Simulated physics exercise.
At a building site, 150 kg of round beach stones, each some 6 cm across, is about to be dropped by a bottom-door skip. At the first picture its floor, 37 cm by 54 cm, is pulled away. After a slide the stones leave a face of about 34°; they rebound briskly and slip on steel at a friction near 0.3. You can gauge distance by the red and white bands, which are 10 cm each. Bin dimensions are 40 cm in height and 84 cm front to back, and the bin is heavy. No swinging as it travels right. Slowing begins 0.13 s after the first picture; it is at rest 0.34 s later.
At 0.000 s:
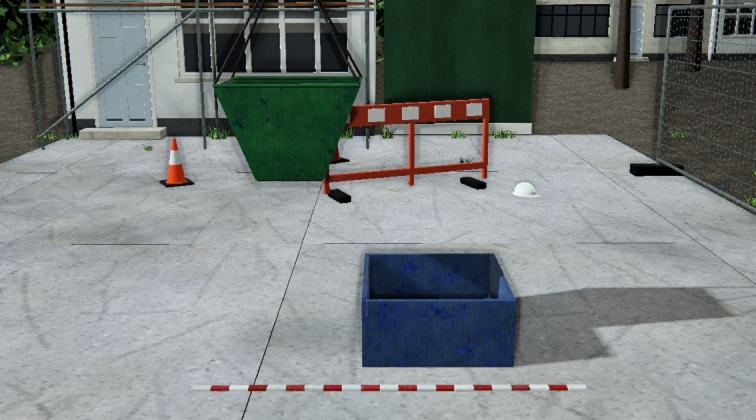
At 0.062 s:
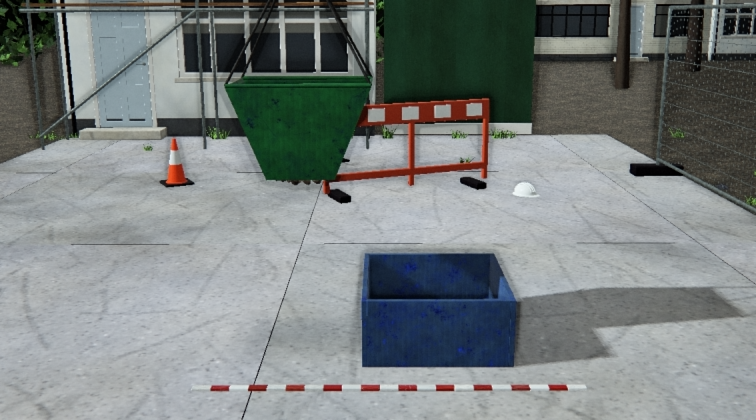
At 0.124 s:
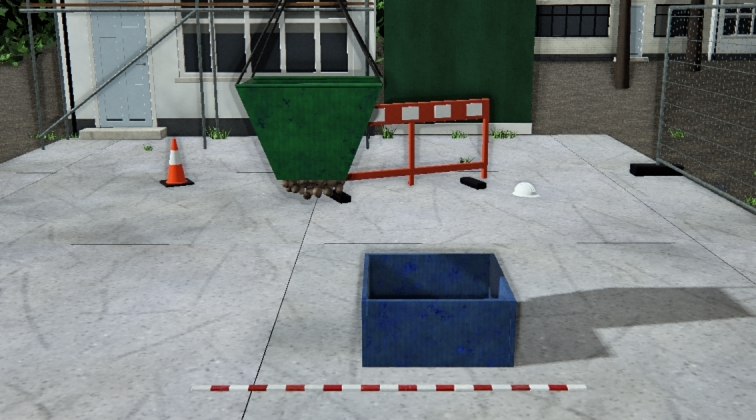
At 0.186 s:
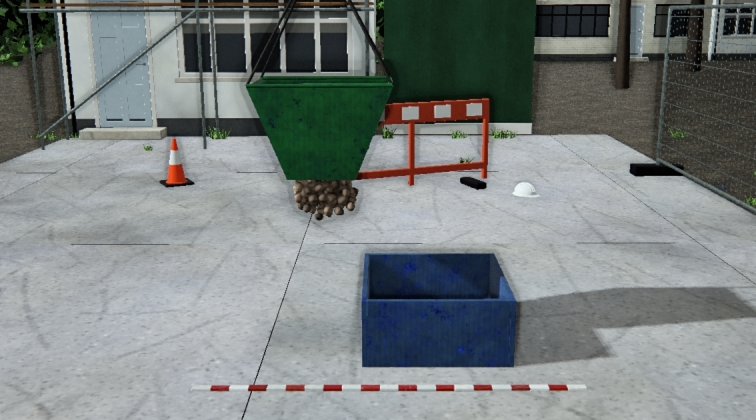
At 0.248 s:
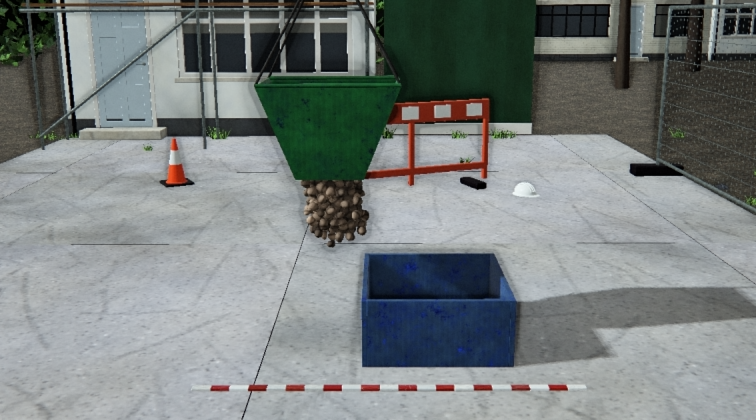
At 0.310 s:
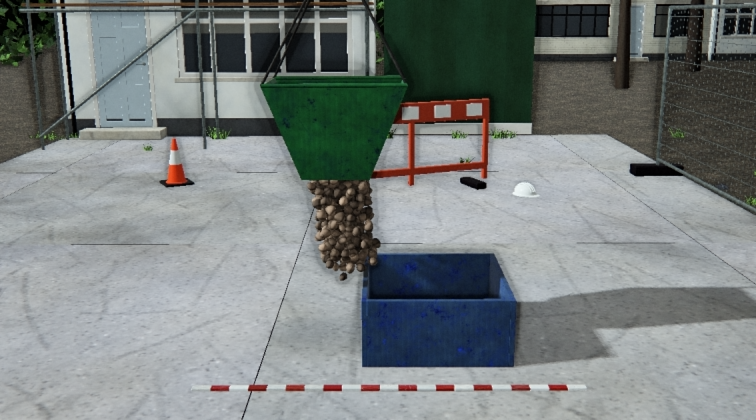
At the start, a green skip hangs above a paved yard, behind and left of an open blue bin. It moves a short way right as brown stones begin to emerge from its underside. The stones then pour down in a lengthening column, their lowest ones reaching beside the bin's left edge.
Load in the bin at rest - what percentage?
Roughly 34 percent.
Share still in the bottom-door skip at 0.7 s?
Roughly 0 per cent still sits inside.
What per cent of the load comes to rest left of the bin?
Around 65 in a hundred of them.
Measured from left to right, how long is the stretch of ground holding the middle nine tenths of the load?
I'd put it at close to 160 cm.
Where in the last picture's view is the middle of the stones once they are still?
They settle centred roughly at (344, 328).
After 0.7 s, 0 % in the bottom-door skip, 66 % falling or lying left of the bin, 33 % falling or lying in the bin; the stones farthest right are at (489, 323).
After 1.1 s, 0 % in the bottom-door skip, 65 % falling or lying left of the bin, 34 % falling or lying in the bin, 1 % falling or lying beside or right of the bin; the stones farthest right are at (495, 328).
After 1.7 s, 0 % in the bottom-door skip, 65 % falling or lying left of the bin, 34 % falling or lying in the bin, 1 % falling or lying beside or right of the bin; the stones farthest right are at (496, 329).
After 2.6 s, 0 % in the bottom-door skip, 65 % falling or lying left of the bin, 34 % falling or lying in the bin, 1 % falling or lying beside or right of the bin; the stones farthest right are at (496, 329).
After 4.5 s, 0 % in the bottom-door skip, 65 % left of the bin, 34 % in the bin, 1 % beside or right of the bin; the stones farthest right are at (496, 329).
